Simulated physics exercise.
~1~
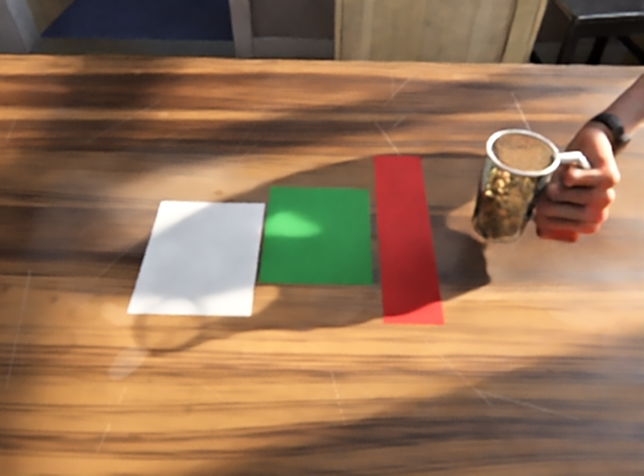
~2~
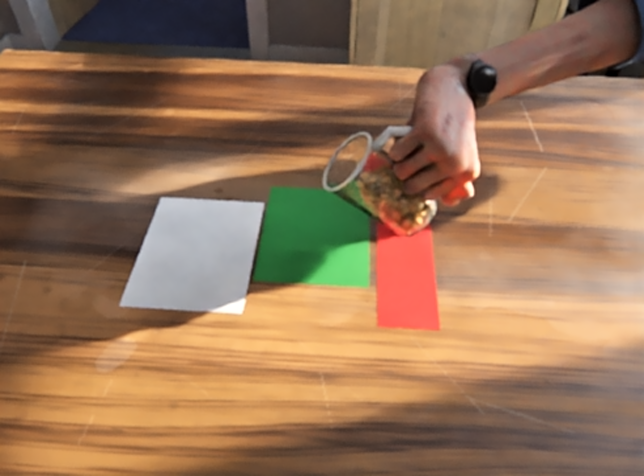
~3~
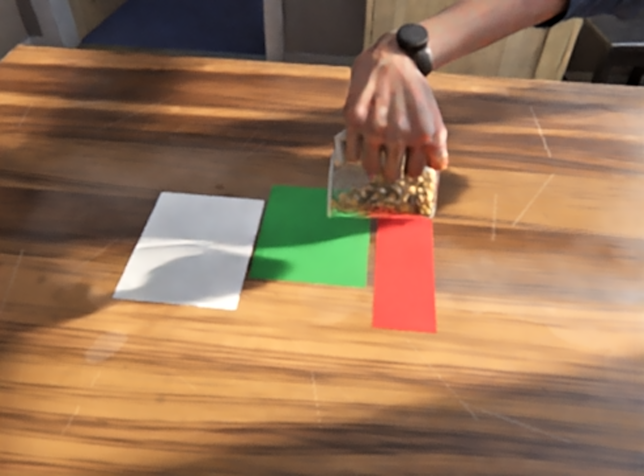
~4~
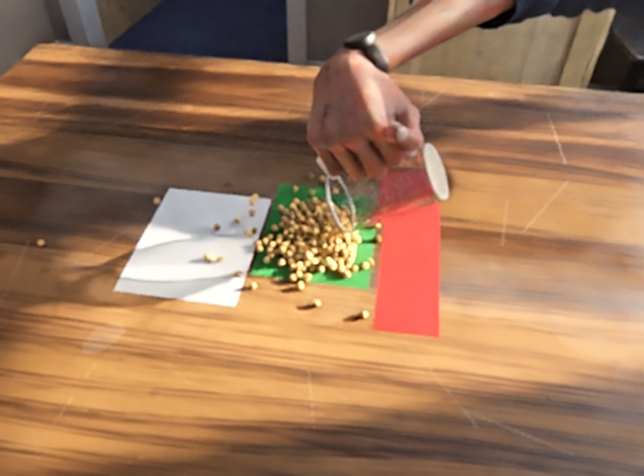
A hand tipping a clear cup of dried chickpeas over coloured mats, spilling most onto the green and some onto the white.
